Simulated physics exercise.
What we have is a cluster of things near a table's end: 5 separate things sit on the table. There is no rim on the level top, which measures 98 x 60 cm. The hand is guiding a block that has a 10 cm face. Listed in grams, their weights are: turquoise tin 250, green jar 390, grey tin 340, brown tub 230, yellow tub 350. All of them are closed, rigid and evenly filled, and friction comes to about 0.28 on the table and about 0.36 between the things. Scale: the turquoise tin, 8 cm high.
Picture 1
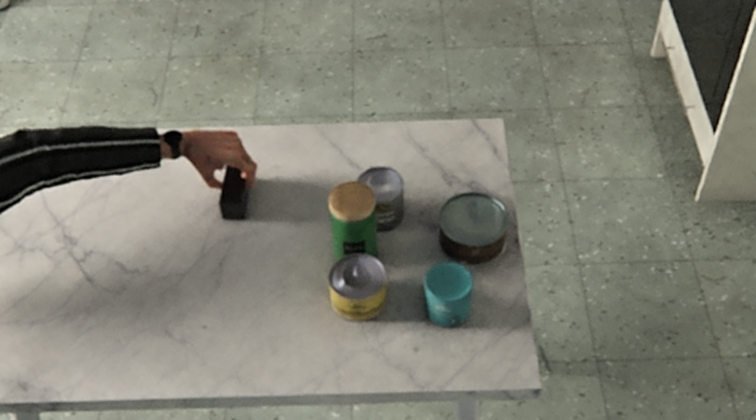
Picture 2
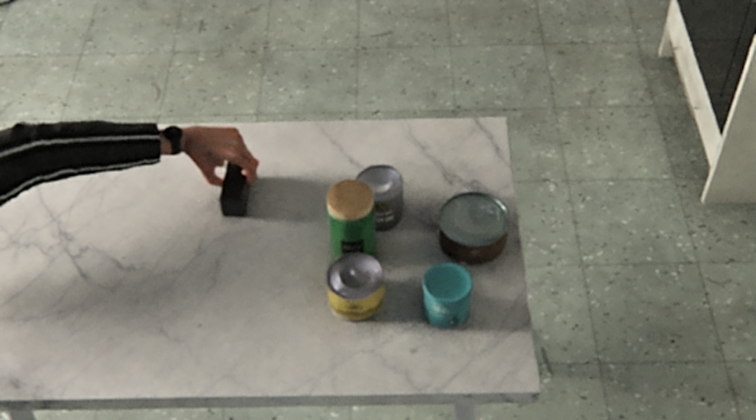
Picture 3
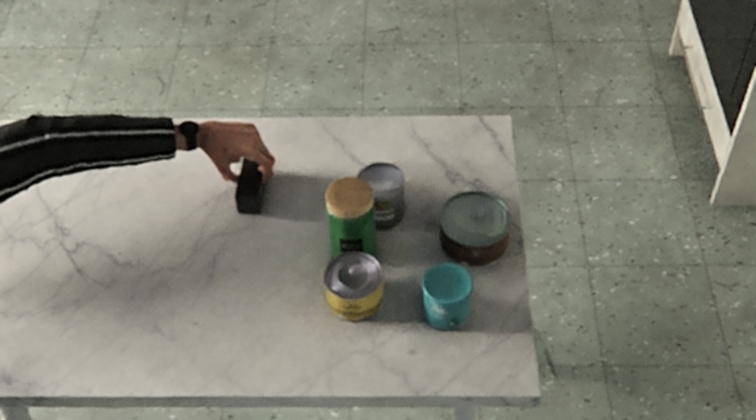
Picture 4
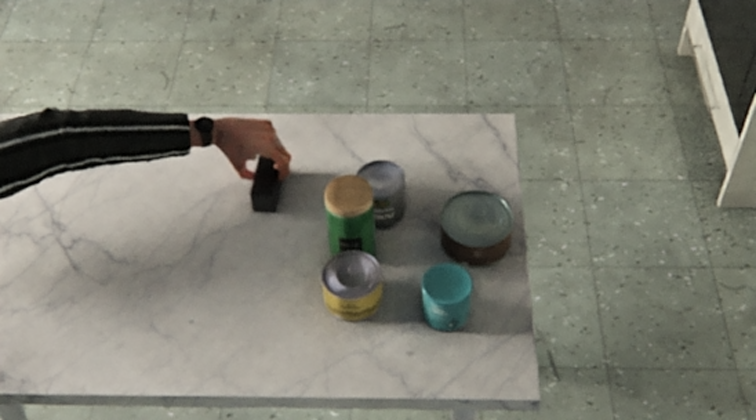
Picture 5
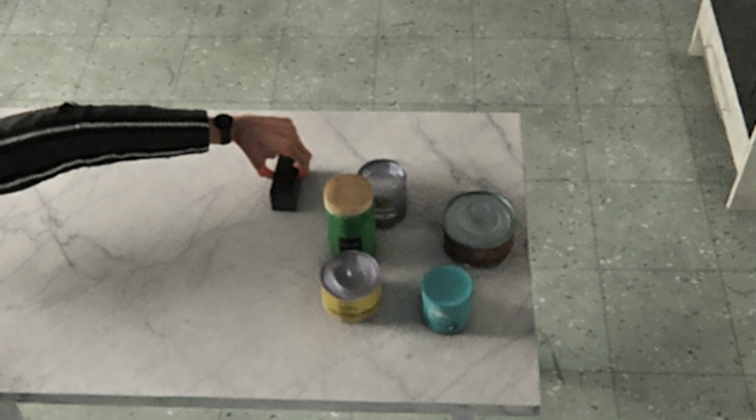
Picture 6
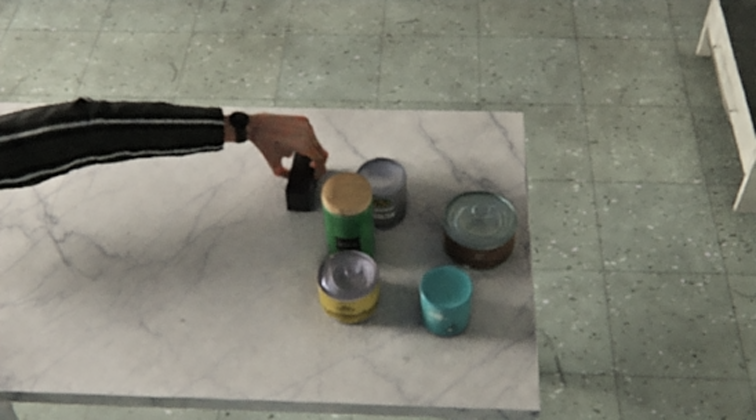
A hand in a dark sleeve slid a small black block rightward across a marble-patterned table, bringing it close to the green jar, while the five containers clustered near the table's right end stayed practically still.
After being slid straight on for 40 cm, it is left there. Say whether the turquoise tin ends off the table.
I expect it to be left on.
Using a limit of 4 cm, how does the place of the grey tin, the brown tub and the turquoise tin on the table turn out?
Grey tin: Is displaced; brown tub: Is displaced; turquoise tin: Remains in place.
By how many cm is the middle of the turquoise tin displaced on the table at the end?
Start to finish, roughly 0 cm.
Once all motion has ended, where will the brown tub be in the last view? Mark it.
It comes to rest somewhere around (523, 249).
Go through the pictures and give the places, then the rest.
In the first picture, 0 cm of push; turquoise tin (448, 296); green jar (354, 227).
In the second picture, 1 cm of push; brown tub (473, 229); yellow tub (356, 287).
In the third picture, 3 cm of push; green jar (352, 224); grey tin (381, 197).
In the fourth picture, 6 cm of push; brown tub (476, 229); yellow tub (352, 286).
In the fifth picture, 10 cm of push; green jar (351, 222); grey tin (382, 195).
In the sixth picture, 13 cm of push; turquoise tin (446, 302); brown tub (479, 231).
Then, 0.50 s later than the last frame, 25 cm of push; grey tin 4 cm from its spot.
Then, 0.80 s later than the last frame, 32 cm of push; grey tin 12 cm from its spot; brown tub 3 cm from its spot.
Then, 1.00 s later than the last frame, 37 cm of push; grey tin 16 cm from its spot; brown tub 6 cm from its spot.
When it is over, not toppled but over 4 cm from the start, grey tin and brown tub; the other 3 within 4 cm of the start. End places, in pixels of the last picture, turquoise tin near (446, 302).
